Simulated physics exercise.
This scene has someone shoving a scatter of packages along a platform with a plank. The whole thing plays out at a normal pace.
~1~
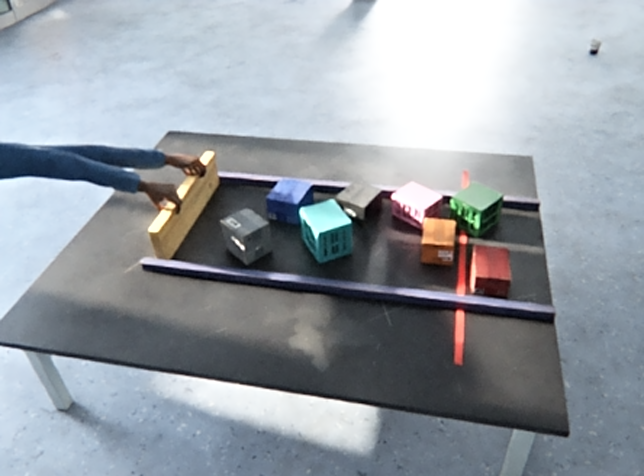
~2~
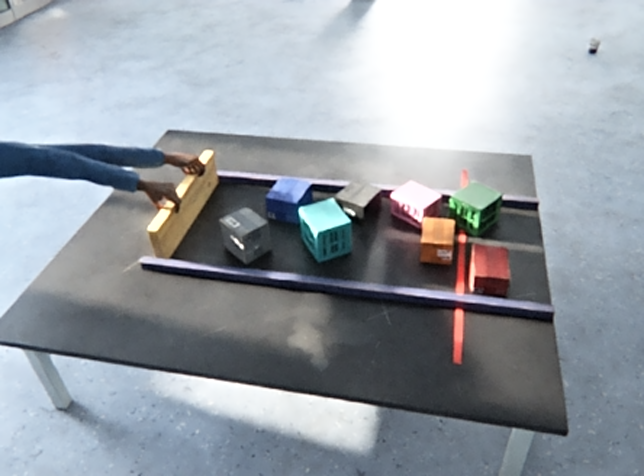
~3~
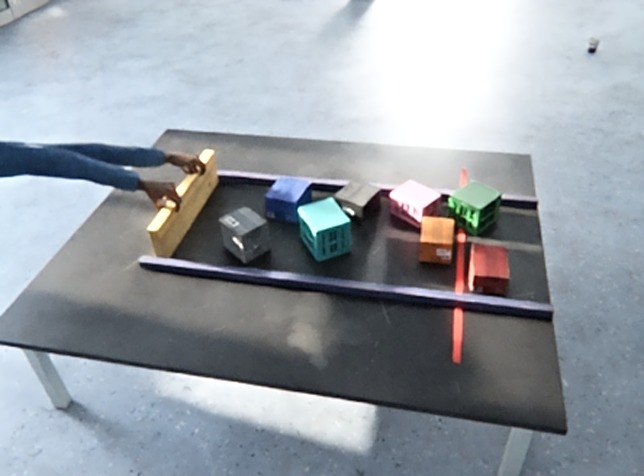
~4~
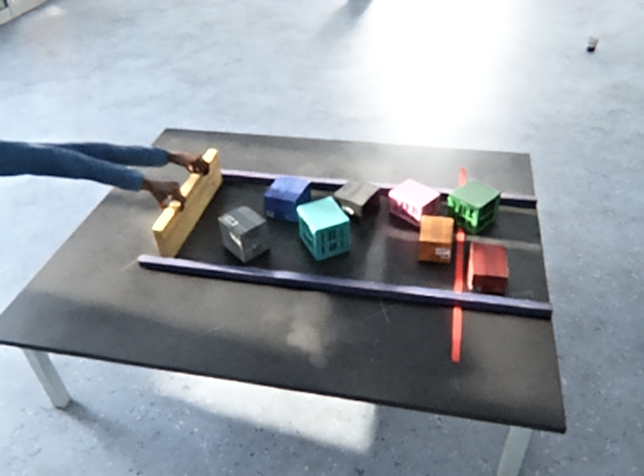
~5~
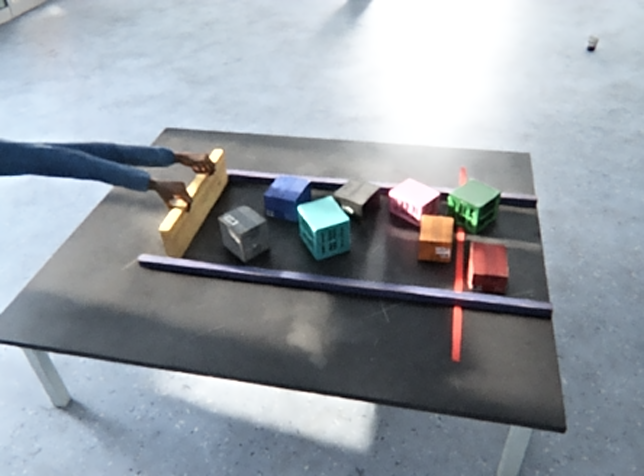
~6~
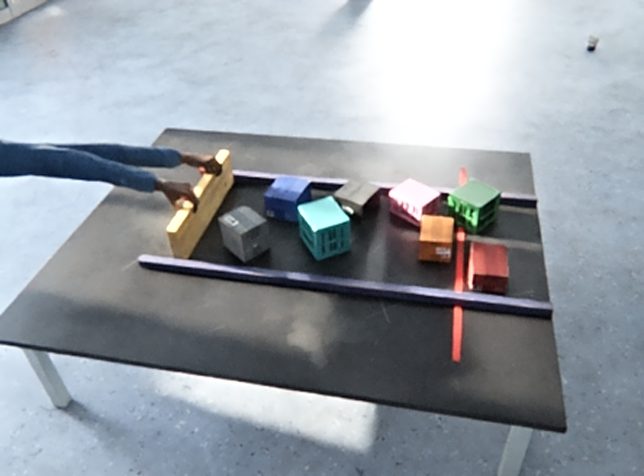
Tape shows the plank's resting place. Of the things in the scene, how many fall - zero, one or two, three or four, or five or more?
Of those, one or two fall.
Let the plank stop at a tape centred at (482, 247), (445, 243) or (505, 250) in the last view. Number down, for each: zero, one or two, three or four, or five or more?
In the order of the places given: Three to four; either one or two; five or more.
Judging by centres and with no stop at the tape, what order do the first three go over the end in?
Earliest first, the order is the green crate, the pink crate, the red box.
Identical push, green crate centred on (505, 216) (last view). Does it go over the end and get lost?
Starting there, it falls away.
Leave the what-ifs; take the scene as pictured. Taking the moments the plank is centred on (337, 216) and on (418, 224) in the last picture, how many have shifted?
At that stage 6; at the next, 8.
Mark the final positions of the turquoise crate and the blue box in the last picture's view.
Close to (485, 234); the other close to (481, 214).
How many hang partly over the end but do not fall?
Expected count: 1.
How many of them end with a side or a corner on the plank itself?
Count recorded: 3.
A little later, none off yet; red box at rest near (488, 267); green crate at rest near (473, 206); orange parcel at rest near (436, 239).
Next, none off yet; red box at rest near (488, 267); green crate shifted a little near (485, 209); orange parcel at rest near (436, 239).
Later still, none off yet; red box shifted a little near (501, 270); green crate shifted well along near (551, 215); orange parcel shifted about its own width near (476, 240).
When it is over, the number that fall off is one or two; down, pink crate and green crate.
